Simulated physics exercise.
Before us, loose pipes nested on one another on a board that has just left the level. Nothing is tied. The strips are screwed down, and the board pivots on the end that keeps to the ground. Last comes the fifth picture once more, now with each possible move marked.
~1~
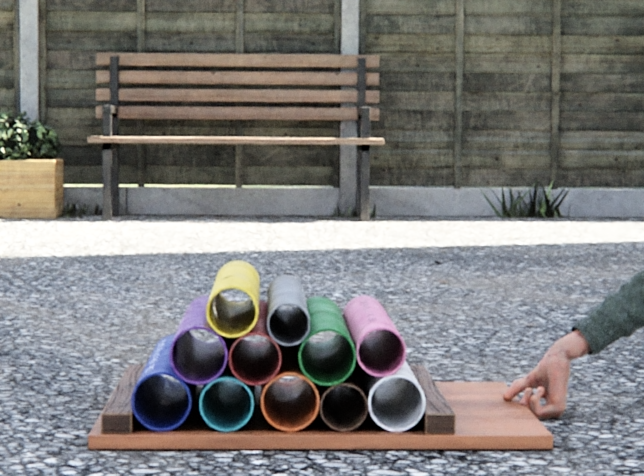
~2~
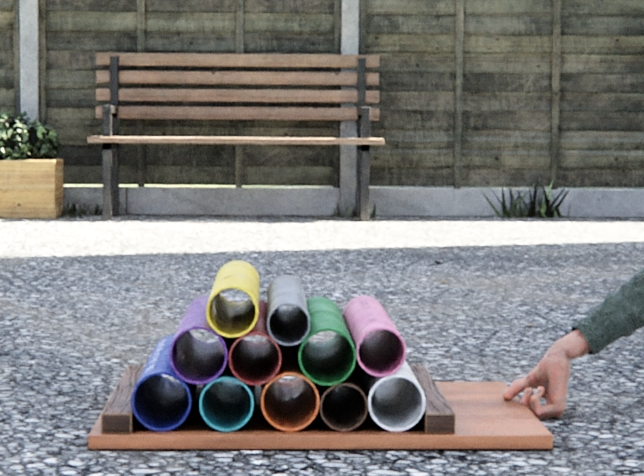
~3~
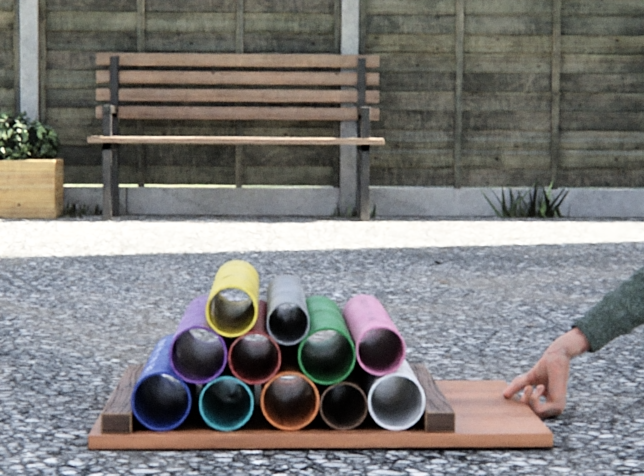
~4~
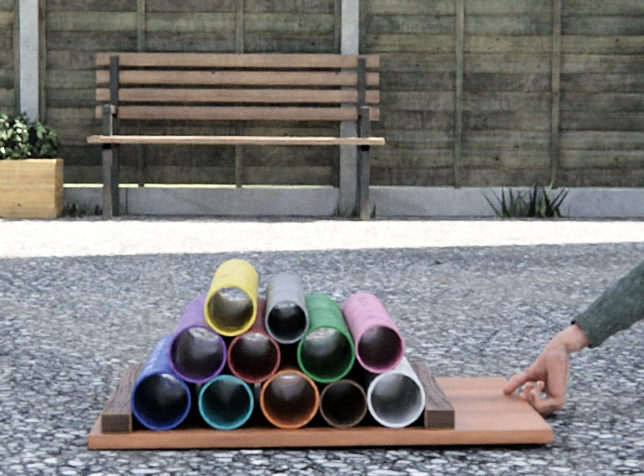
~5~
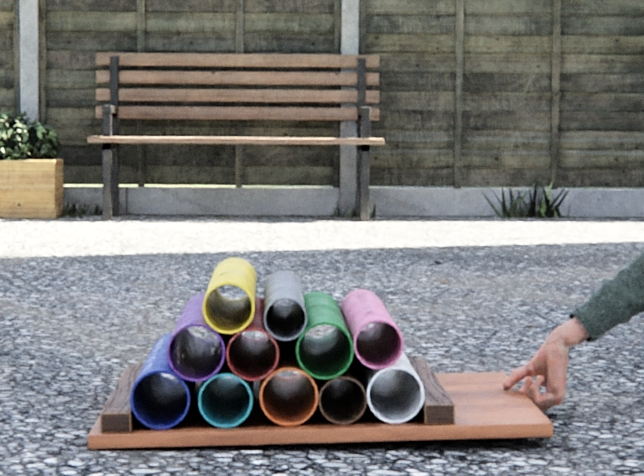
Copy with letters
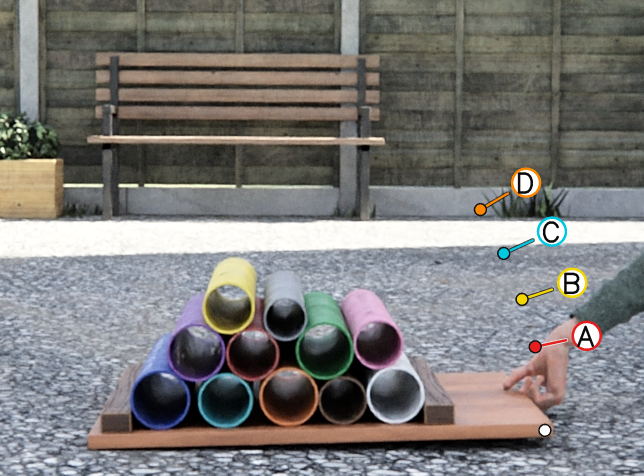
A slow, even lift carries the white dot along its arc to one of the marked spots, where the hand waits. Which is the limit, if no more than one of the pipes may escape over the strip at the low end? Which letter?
It can be raised to B.
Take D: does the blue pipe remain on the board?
Yes, with D.
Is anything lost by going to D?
At D: Yes.
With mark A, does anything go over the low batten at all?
No, at A.
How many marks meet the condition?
Two of them.
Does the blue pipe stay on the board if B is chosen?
Yes, with B.
On the copy, A at (535, 347); B at (522, 300); C at (504, 254); D at (480, 209); the white dot at (545, 431).
On B. First, board at 14°.
Then, board at 18°.
Finally, board at 18°, one over the low batten (purple).
By contrast, A none over the low batten; C six over the low batten; D six over the low batten.
